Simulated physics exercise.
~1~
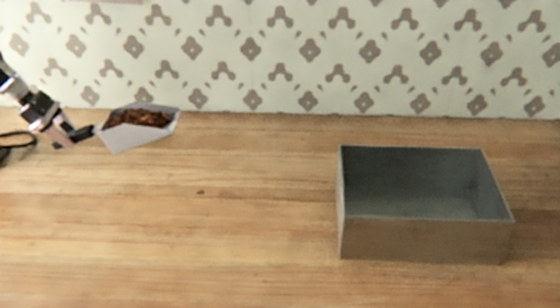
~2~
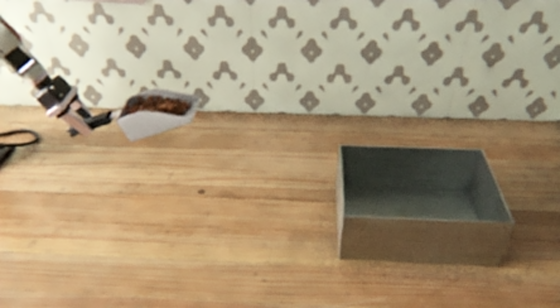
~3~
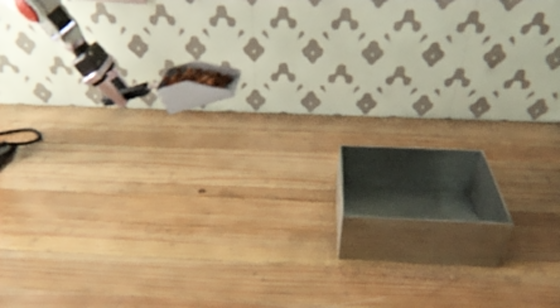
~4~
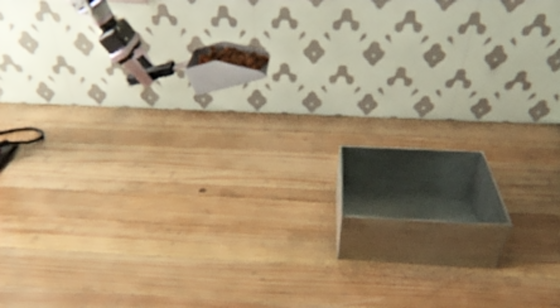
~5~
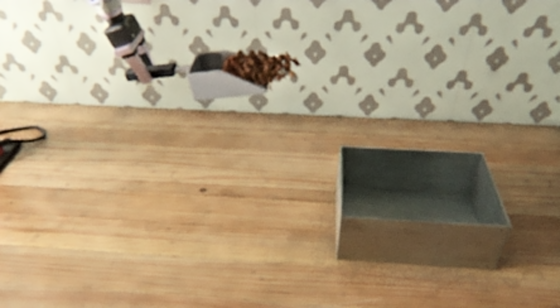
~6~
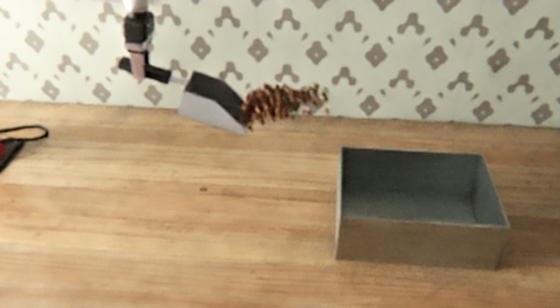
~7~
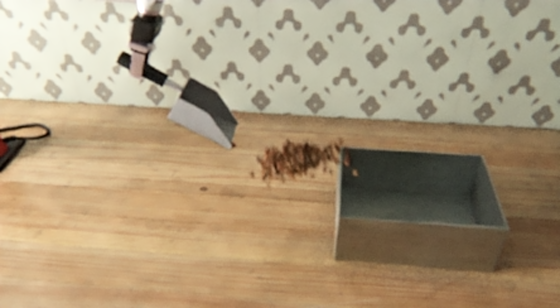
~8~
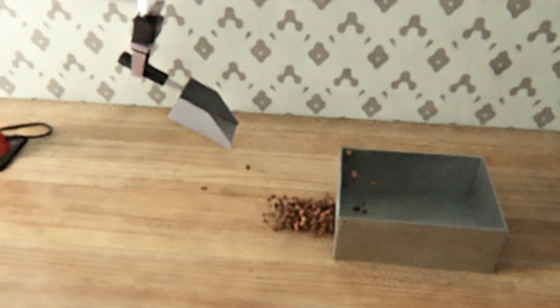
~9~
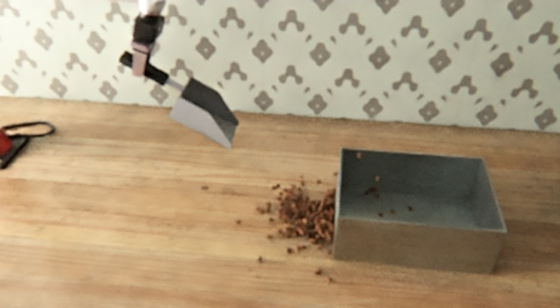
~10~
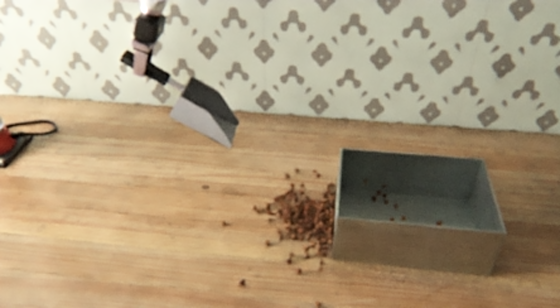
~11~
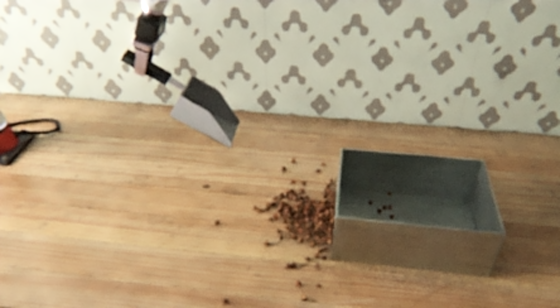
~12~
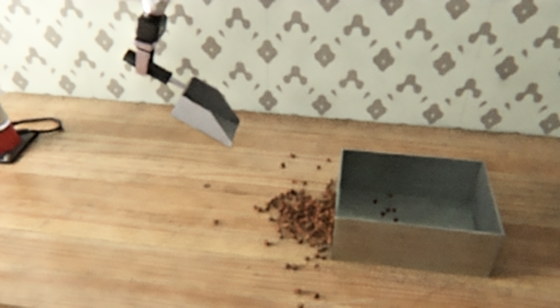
A robot arm lifts a scoop and tips brown pellets, most landing beside the metal bin.
